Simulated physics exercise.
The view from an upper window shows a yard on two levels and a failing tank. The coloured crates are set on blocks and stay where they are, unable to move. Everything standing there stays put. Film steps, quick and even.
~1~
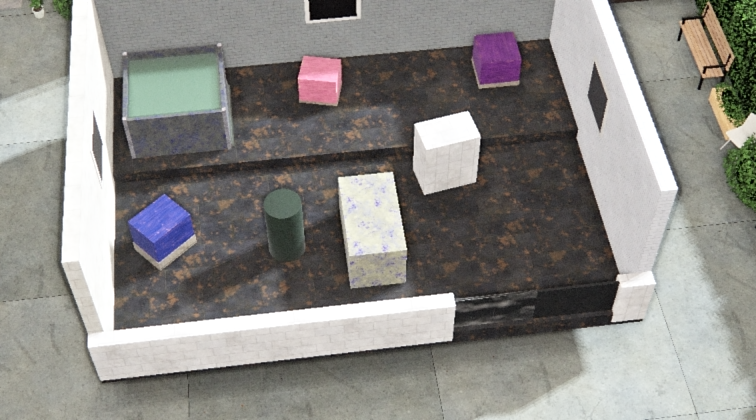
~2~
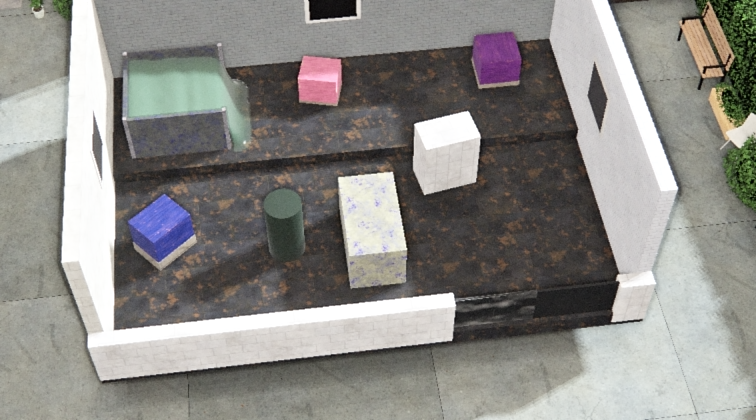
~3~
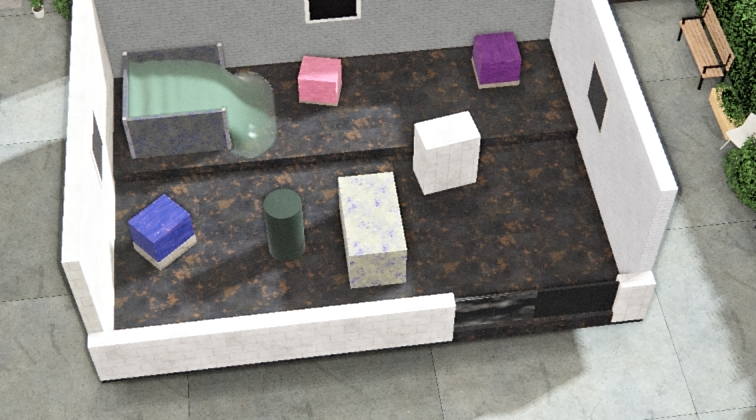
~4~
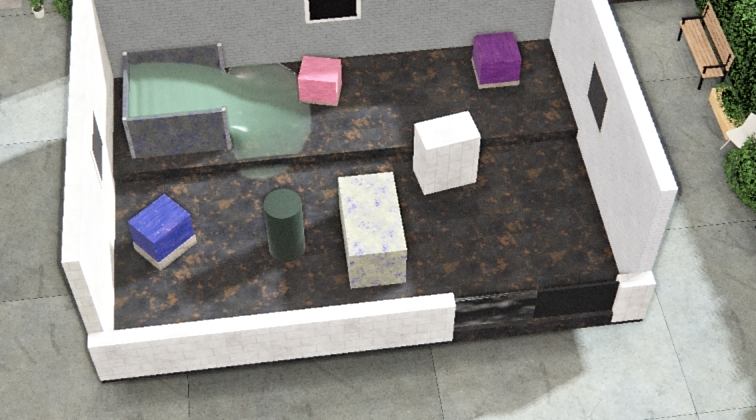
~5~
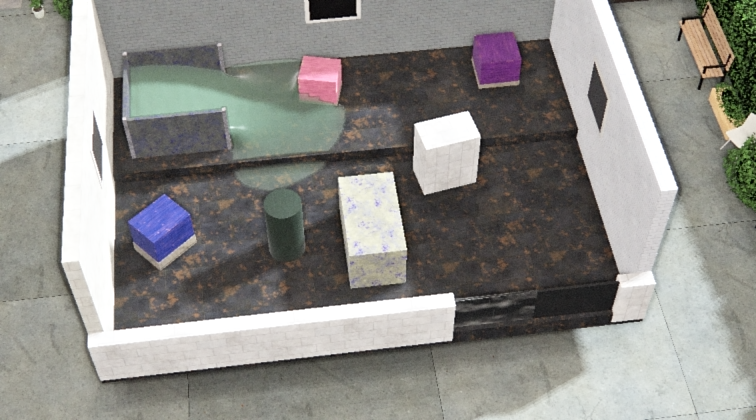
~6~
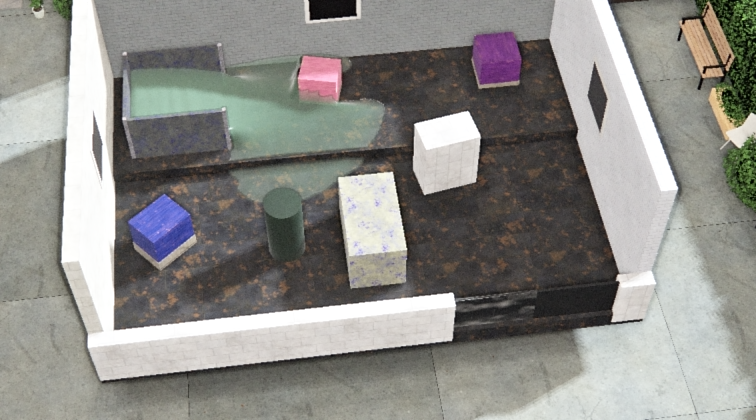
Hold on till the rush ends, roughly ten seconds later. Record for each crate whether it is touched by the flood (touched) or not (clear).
Record: Blue crate clear, purple crate touched, pink crate touched.
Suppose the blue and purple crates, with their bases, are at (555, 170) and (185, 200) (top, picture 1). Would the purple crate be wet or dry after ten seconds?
As I see it, the purple is left untouched within the ten seconds.
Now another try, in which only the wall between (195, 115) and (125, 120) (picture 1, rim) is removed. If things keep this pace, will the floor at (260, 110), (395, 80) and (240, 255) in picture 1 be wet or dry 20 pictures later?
Taking the points one after the other, they come out not soaked, not soaked and inundated.
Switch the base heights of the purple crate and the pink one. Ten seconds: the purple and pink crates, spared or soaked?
Purple is reached, pink is reached.
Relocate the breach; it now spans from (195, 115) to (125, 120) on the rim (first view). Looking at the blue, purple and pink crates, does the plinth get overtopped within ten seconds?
Result: Blue is swamped; purple is not reached; pink is not reached.
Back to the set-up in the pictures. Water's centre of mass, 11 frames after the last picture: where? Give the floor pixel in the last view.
I'd say around (335, 123).
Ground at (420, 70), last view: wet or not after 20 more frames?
That spot: Submerged.
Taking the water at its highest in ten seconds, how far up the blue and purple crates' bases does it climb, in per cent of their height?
30 %, then 270 %.
A moment on, water covers 35 % of the floor; the blue crate not reached, the purple crate water round its plinth, the pink crate water round its plinth.
Next, water covers 50 % of the floor; the blue crate not reached, the purple crate water round its plinth, the pink crate water round its plinth.
Then, water covers 70 % of the floor; the blue crate not reached, the purple crate water round its plinth, the pink crate water round its plinth.
Later, water covers 80 % of the floor; the blue crate water round its plinth, the purple crate water round its plinth, the pink crate water round its plinth.
In the end, water covers 95 % of the floor; the blue crate stayed above the water, the purple crate was topped, the pink crate was topped.
